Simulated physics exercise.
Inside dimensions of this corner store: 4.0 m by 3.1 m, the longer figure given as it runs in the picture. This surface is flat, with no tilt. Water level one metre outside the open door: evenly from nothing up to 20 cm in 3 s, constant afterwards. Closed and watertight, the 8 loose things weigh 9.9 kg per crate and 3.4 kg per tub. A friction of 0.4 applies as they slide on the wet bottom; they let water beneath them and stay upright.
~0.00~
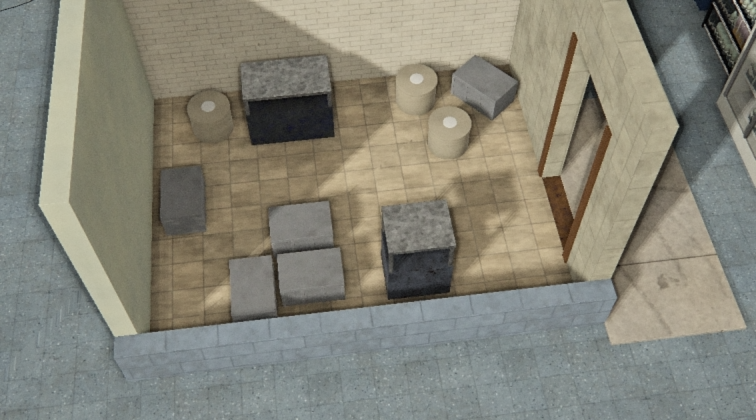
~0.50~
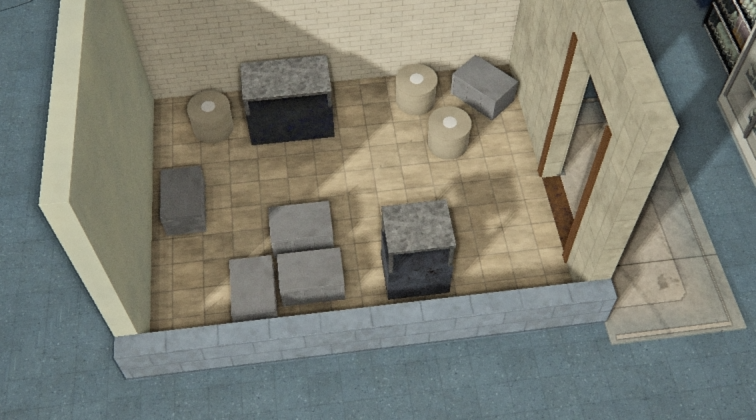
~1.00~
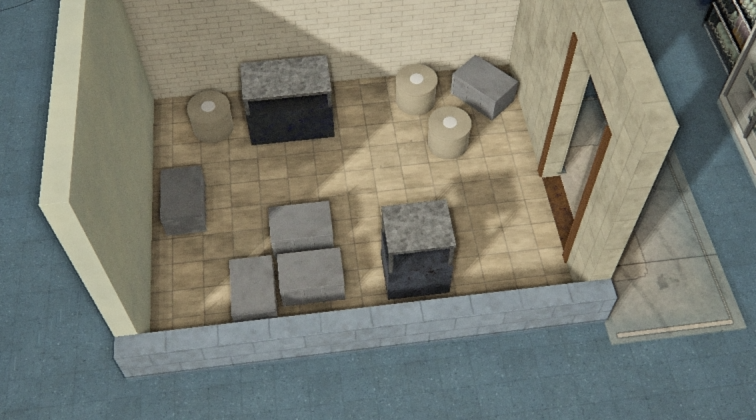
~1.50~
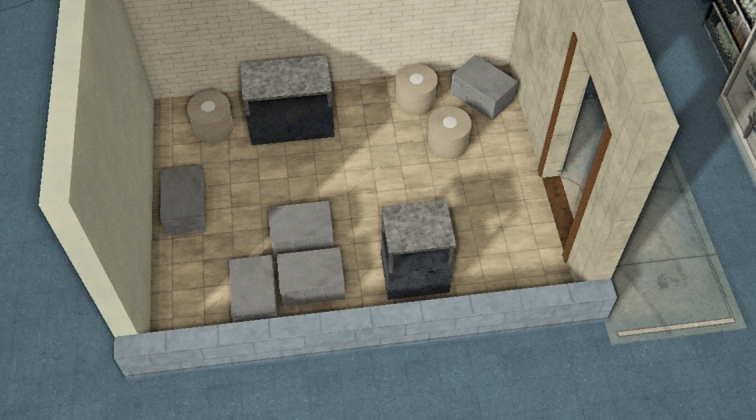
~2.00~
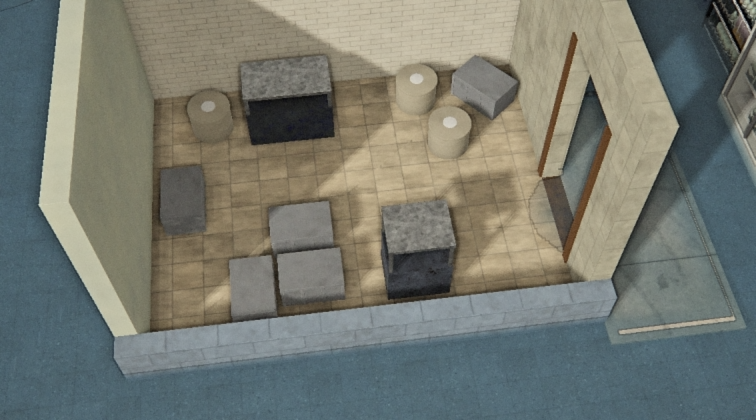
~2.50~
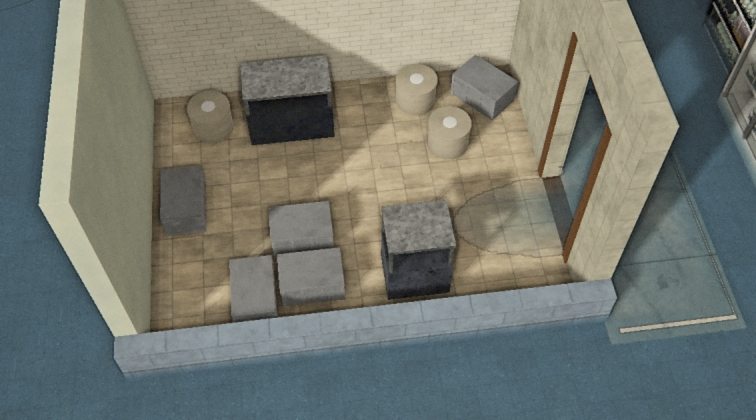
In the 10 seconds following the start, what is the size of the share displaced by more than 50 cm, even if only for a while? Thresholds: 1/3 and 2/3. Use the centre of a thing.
Some: A third to two thirds.
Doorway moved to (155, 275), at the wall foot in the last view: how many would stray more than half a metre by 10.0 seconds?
Then the count would be 4.
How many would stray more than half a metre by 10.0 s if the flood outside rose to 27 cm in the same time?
Then 7 of them.
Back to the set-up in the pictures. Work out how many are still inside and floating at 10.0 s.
The number is 7.
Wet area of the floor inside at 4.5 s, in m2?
About 7.0 m2.
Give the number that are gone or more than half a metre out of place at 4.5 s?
The number comes to 0.
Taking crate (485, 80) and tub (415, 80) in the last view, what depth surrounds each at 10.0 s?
First about 4 cm, second about 6 cm.
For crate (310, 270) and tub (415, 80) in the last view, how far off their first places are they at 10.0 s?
In that order: 10 cm, 30 cm.
After 3.5 s 0 of 8 are over 50 cm from their spots; 0 afloat.
After 4.5 s 0 of 8 are over 50 cm from their spots; 0 afloat.
After 7.0 s 2 of 8 are over 50 cm from their spots; 7 afloat.
After 10.0 s 2 of 8 are over 50 cm from their spots, and 5 have been at some point; 7 afloat.
